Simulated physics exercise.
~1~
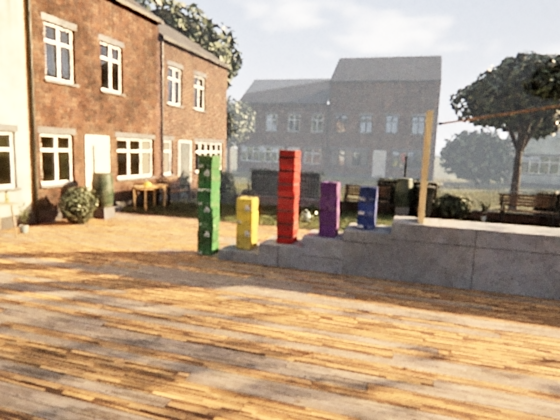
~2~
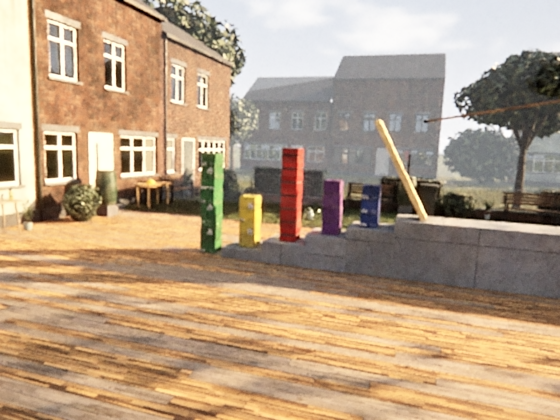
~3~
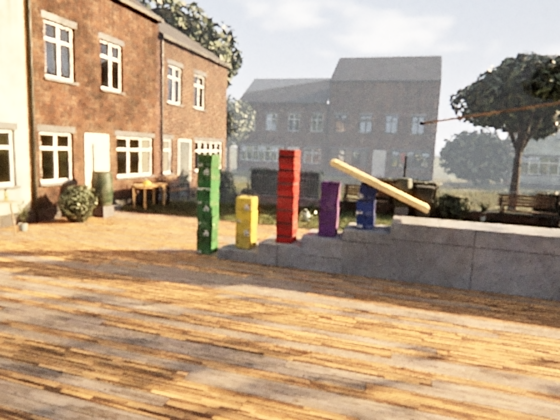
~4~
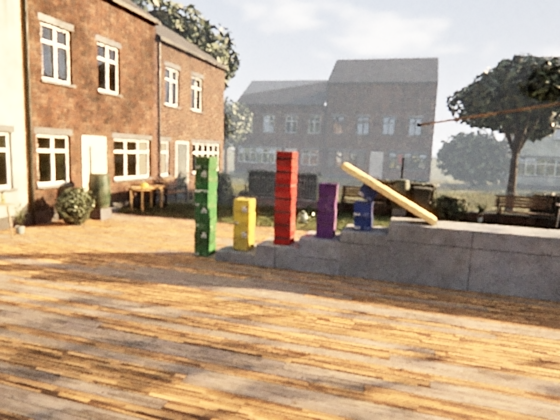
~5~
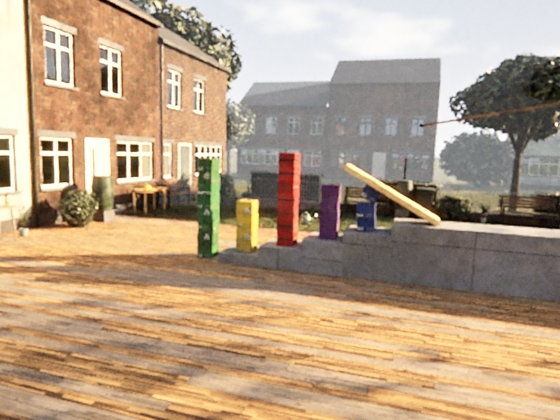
On a sunlit paved yard beside brick houses, an upright wooden board at the right tipped left onto the nearest stack, the blue one, twisting its top block slightly before settling aslant against it, while the purple, red, yellow and green stacks all stayed standing.
